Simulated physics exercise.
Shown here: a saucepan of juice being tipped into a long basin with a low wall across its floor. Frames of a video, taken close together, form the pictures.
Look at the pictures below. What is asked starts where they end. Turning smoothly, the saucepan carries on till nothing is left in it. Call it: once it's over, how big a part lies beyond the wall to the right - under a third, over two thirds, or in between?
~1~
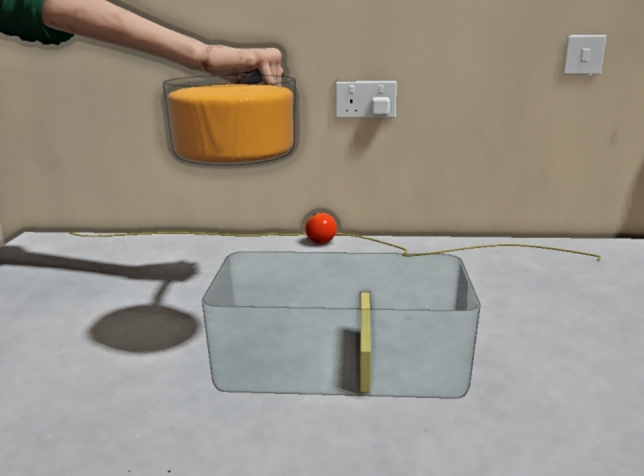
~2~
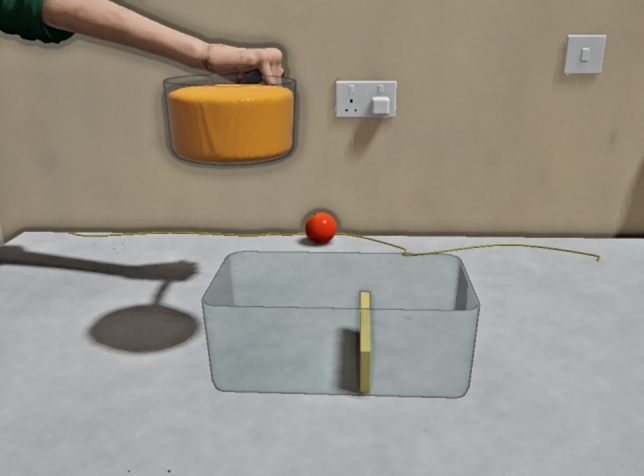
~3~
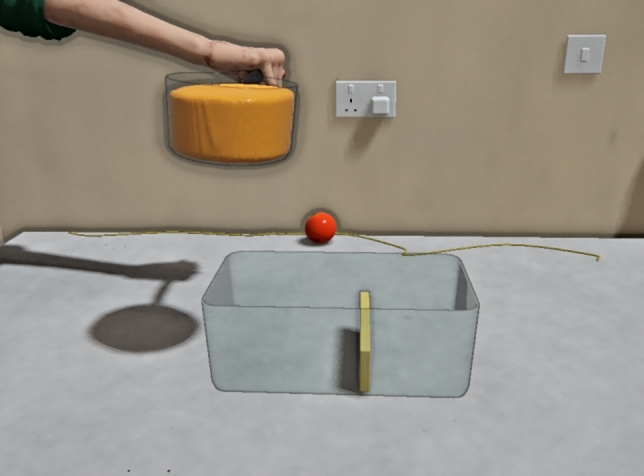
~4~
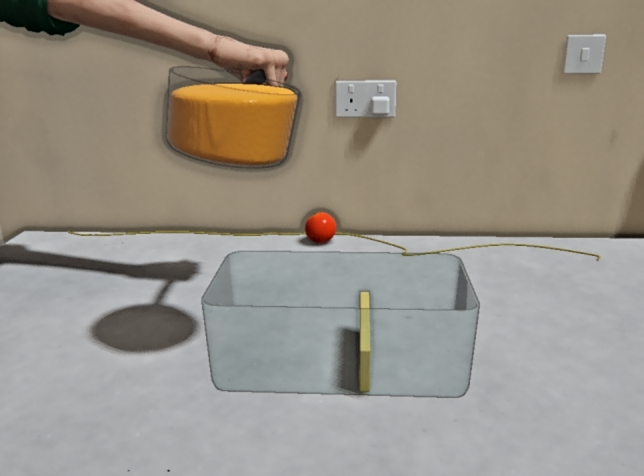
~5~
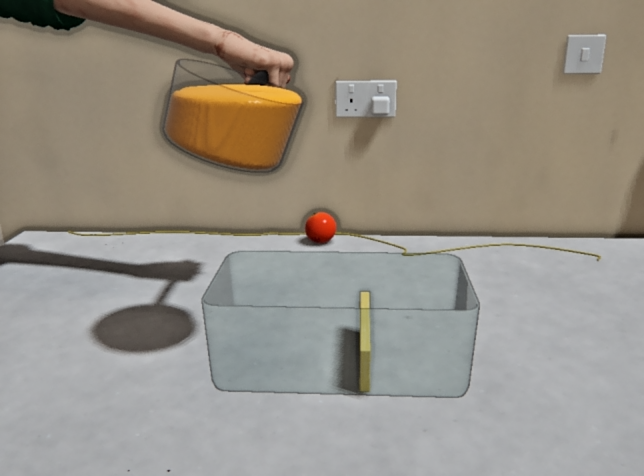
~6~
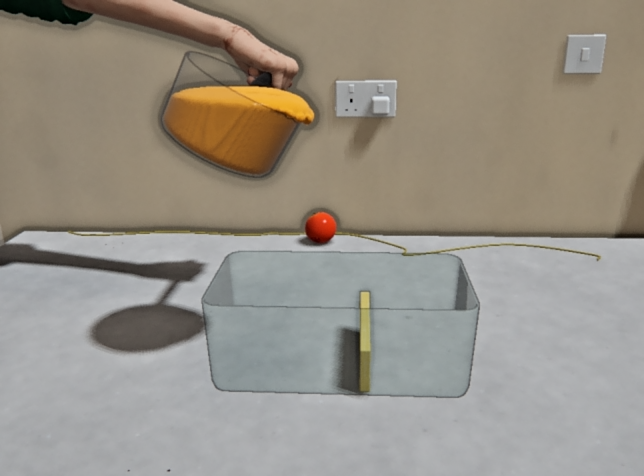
In between.
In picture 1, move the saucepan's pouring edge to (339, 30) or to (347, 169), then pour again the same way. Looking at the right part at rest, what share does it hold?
Result, first then second: About 85 % and about 75 %.
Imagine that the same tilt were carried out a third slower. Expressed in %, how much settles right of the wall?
Around 55 per cent ends up there.
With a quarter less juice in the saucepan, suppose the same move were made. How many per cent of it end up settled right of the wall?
30 per cent.
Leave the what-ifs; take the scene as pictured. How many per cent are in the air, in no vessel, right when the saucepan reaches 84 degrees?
Share in flight: Approx. 45 %.
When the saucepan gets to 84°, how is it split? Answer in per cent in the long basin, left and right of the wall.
So the left part has 5 percent, while the right part has 15.
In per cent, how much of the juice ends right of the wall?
That share comes out near 50 percent.
A moment on, the saucepan is tipped on its side and 38 per cent is still to pour, 5 is left of the wall and 13 right of it.
Next, the saucepan is tipped right over and 9 per cent is still to pour, 30 is left of the wall and 49 right of it.
Then the saucepan is tipped right over and 1 per cent is still to pour, 46 is left of the wall and 47 right of it.
Later the saucepan is tipped right over and 0 per cent is still to pour, 49 is left of the wall and 48 right of it.
In the end 49 per cent lies left of the wall, 48 right of it and 2 outside.
